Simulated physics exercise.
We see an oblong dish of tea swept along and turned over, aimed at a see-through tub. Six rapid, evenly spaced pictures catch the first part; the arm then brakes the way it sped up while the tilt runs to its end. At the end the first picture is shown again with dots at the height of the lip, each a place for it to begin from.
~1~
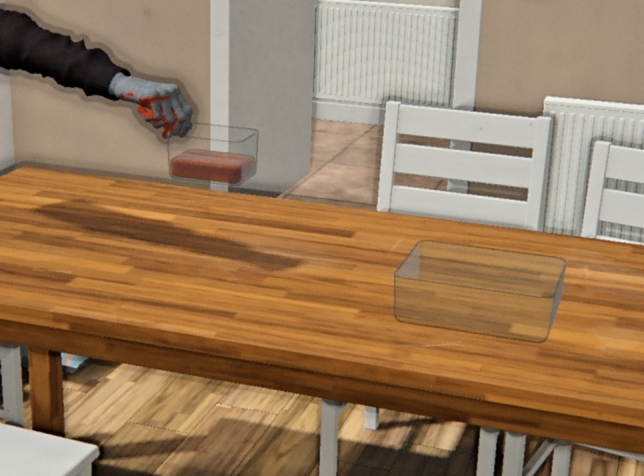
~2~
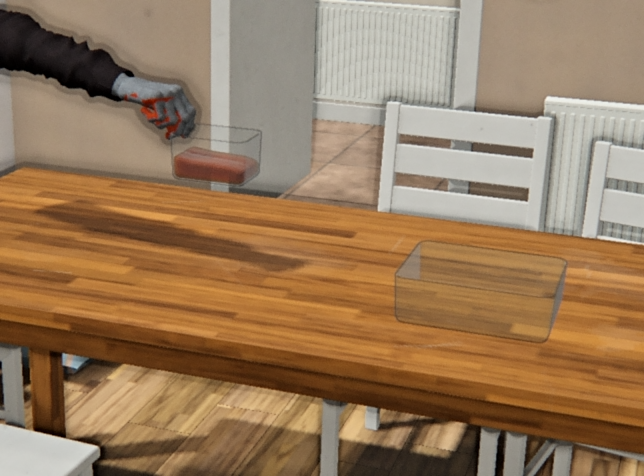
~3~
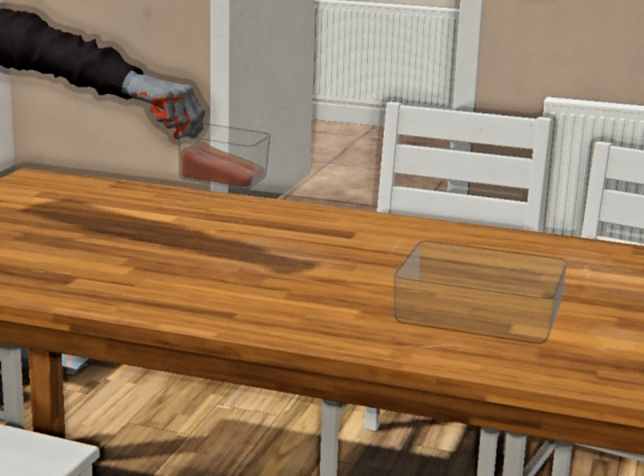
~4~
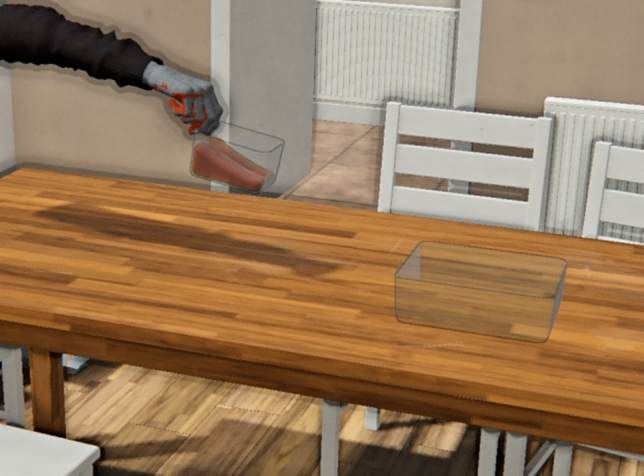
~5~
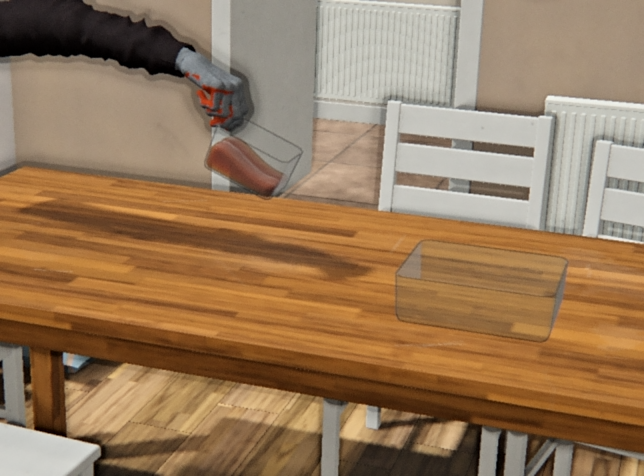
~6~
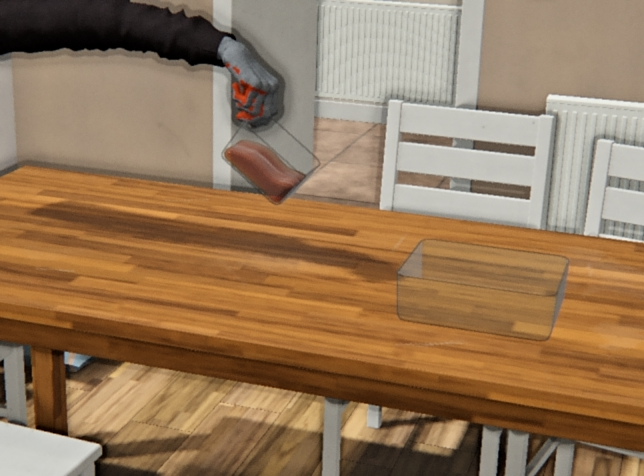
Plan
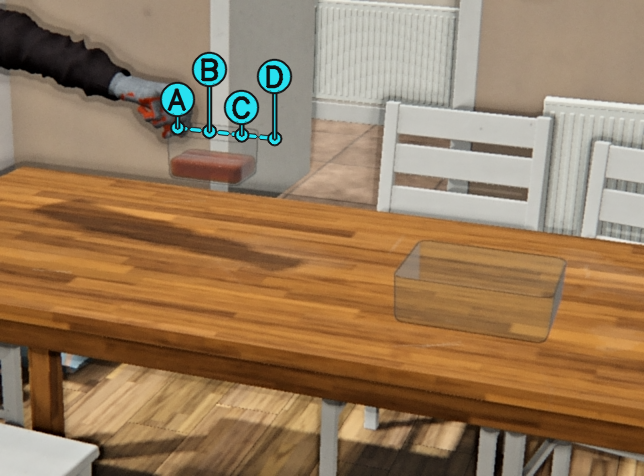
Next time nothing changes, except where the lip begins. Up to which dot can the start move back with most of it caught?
It is D.
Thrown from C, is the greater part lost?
Yes.
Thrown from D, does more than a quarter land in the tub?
Yes, clearly.
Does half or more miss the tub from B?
Yes.
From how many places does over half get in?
One of them.
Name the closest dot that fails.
The answer is C.
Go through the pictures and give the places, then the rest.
The first picture shows upright, lip at (249, 135); tub from (394, 319) to (548, 343); nothing has left yet.
The second picture shows upright, lip at (253, 136); nothing has left yet.
The third picture shows tipped about 3°, lip at (261, 139); nothing has left yet.
The fourth picture shows tipped about 10°, lip at (276, 146); nothing has left yet.
The fifth picture shows tipped about 22°, lip at (295, 156); nothing has left yet.
The sixth picture shows tipped about 37°, lip at (313, 168); nothing has left yet.
On the marked copy, A at (177, 127); B at (209, 131); C at (241, 135); D at (274, 138).
Choosing A, about 0 % lands in the tub, 100 % falls short.
Choosing B, about 0 % lands in the tub, 98 % falls short.
Choosing C, about 25 % lands in the tub, 71 % falls short and 4 % goes beside or beyond.
Choosing D, about 67 % lands in the tub, 17 % falls short and 16 % goes beside or beyond.
